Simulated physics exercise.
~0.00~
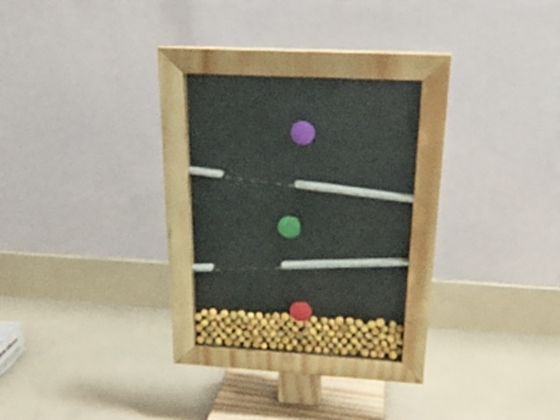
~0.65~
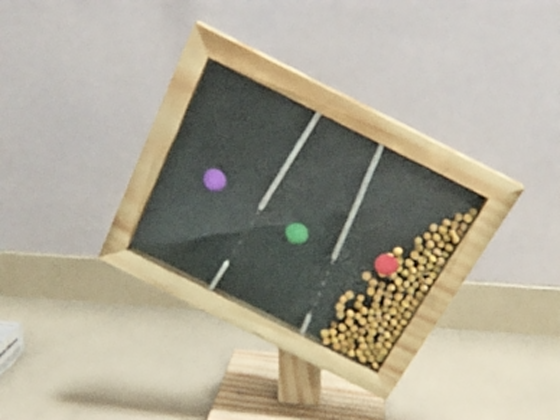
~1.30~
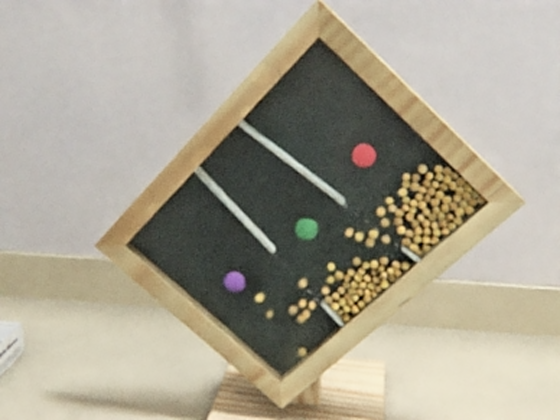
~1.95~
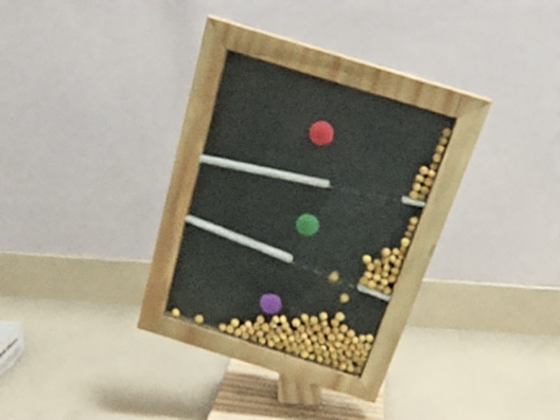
A wooden-framed box turns anticlockwise, spilling chickpeas from the red chamber mostly into the purple one.
